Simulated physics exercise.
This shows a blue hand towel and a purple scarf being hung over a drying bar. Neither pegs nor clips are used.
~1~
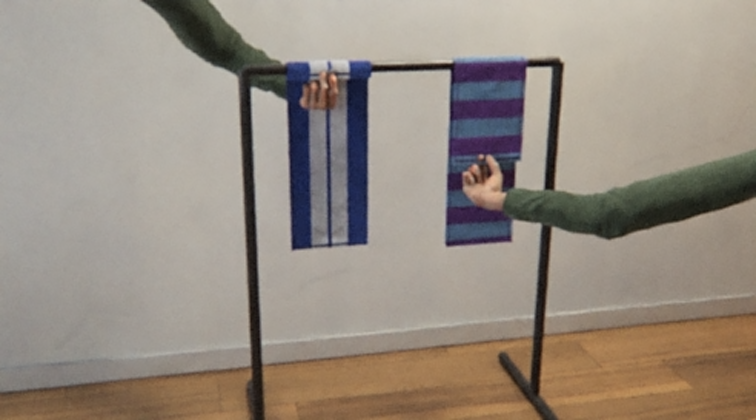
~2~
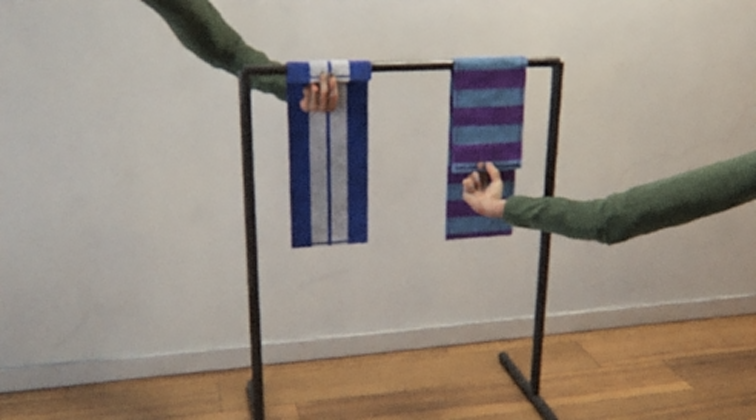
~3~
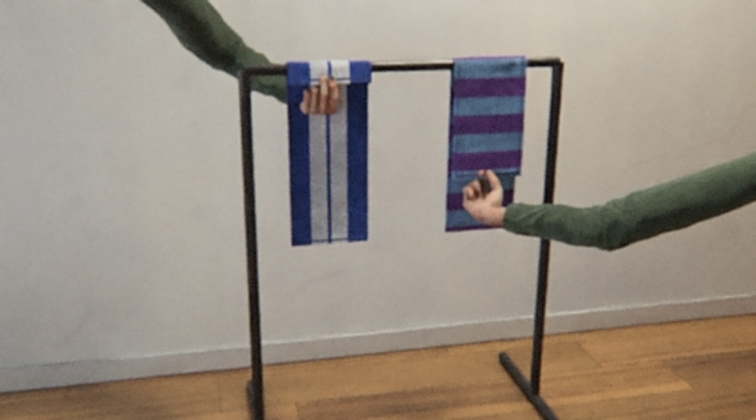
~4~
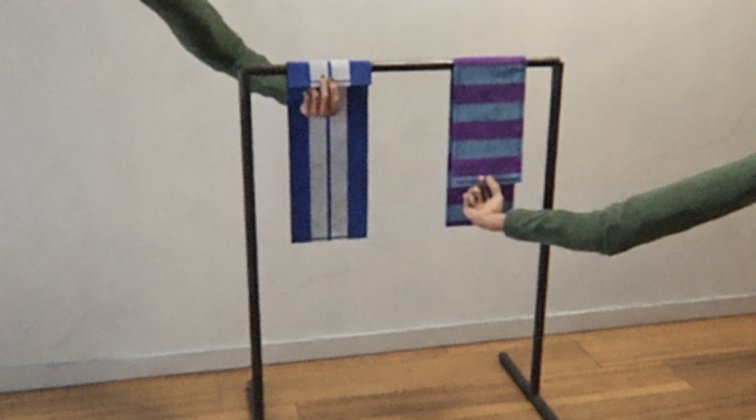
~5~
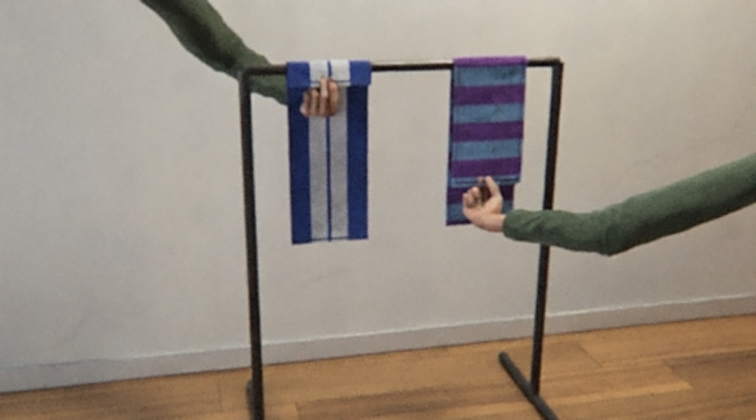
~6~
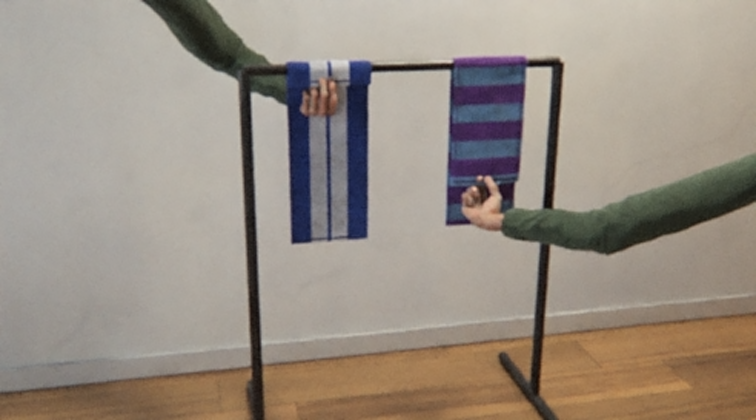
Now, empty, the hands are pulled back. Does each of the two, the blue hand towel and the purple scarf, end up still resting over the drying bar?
Result: Blue hand towel: Falls; purple scarf: Stays.
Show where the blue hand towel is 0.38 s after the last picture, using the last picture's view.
Roughly (330, 285).
Then, 0.38 s later than the last view, hand towel clear of the rail and dropping near (330, 285); scarf at rest on the rail.
Then, 0.66 s later than the last view, hand towel in a heap on the floor near (330, 413); scarf at rest on the rail.
Finally, hand towel in a heap on the floor; scarf at rest on the rail. The blue hand towel slips to the floor and the purple scarf keeps its place.
